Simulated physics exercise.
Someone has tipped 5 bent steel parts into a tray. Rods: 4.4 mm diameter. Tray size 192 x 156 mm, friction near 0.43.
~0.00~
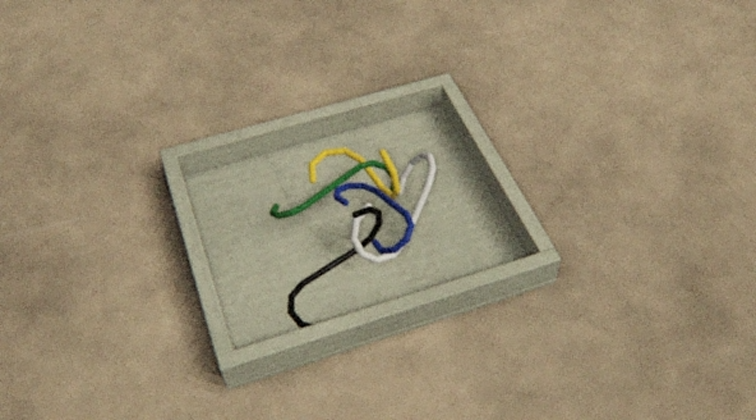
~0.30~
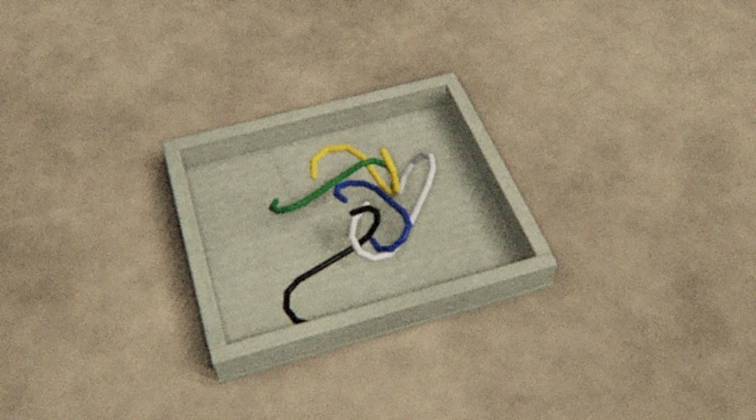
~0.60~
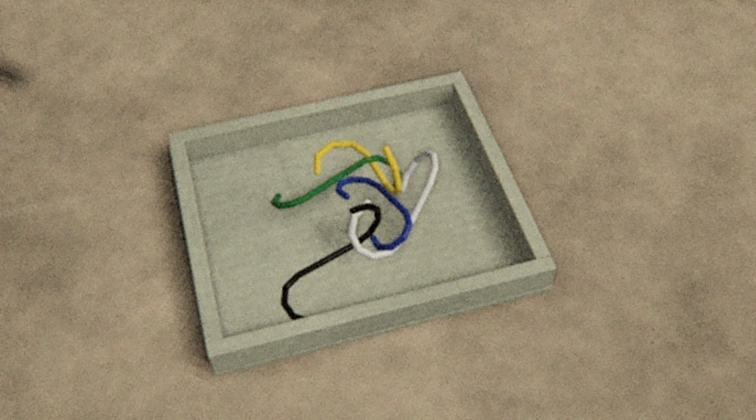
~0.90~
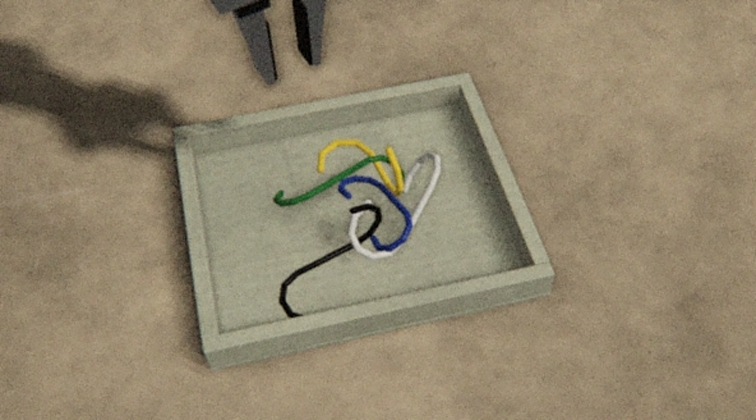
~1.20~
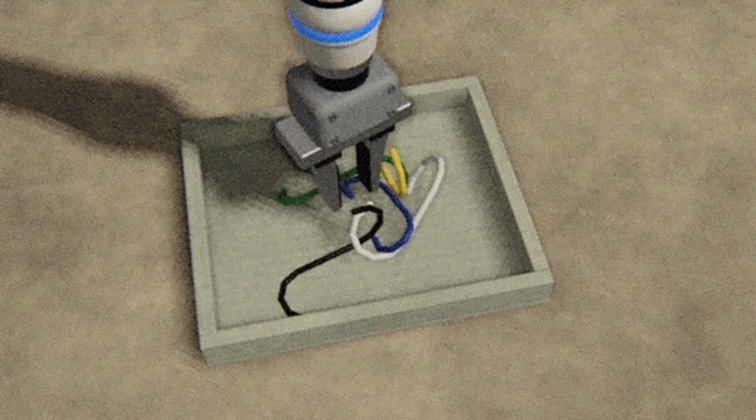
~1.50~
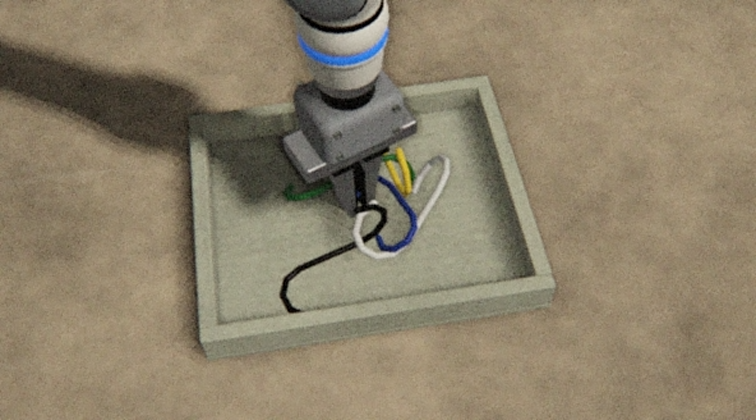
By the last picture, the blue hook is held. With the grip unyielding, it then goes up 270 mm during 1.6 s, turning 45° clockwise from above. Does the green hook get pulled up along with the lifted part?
Left in the tray.
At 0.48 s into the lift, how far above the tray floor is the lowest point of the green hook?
I'd put it near 0 mm up.
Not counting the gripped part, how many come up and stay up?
The number is 0.
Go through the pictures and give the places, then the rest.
Fingers out of view, 227 mm above the grip; green hook from (276, 207) to (393, 189), passing over yellow hook, over blue hook; blue hook from (375, 242) to (346, 203), passing under black hook, over white hook, under green hook, in the first picture.
Fingers out of view, 227 mm above the grip; yellow hook from (314, 177) to (383, 151), passing under green hook; white hook from (366, 205) to (399, 192), passing over and under black hook, under blue hook, in the second picture.
Fingers out of view, 212 mm above the grip; blue hook from (373, 238) to (347, 197), passing under black hook, over white hook, under green hook; black hook from (328, 317) to (353, 211), passing over and under white hook, over blue hook, in the third picture.
Fingers (286, 51) 113 mm above the grip; green hook from (281, 193) to (399, 186), passing over yellow hook, over blue hook, in the fourth picture.
Fingers (349, 182) 14 mm above the grip, in the fifth picture.
Fingers (355, 194) closed on the blue hook, in the sixth picture.
After 1.98 s, lowest point more than 20 mm over the tray floor, blue hook 58 mm.
After 2.38 s, lowest point more than 20 mm over the tray floor, blue hook 158 mm.
After 3.10 s, lowest point more than 20 mm over the tray floor, blue hook 272 mm.
At rest, hanging blue hook 272 mm; the other 4 are down.
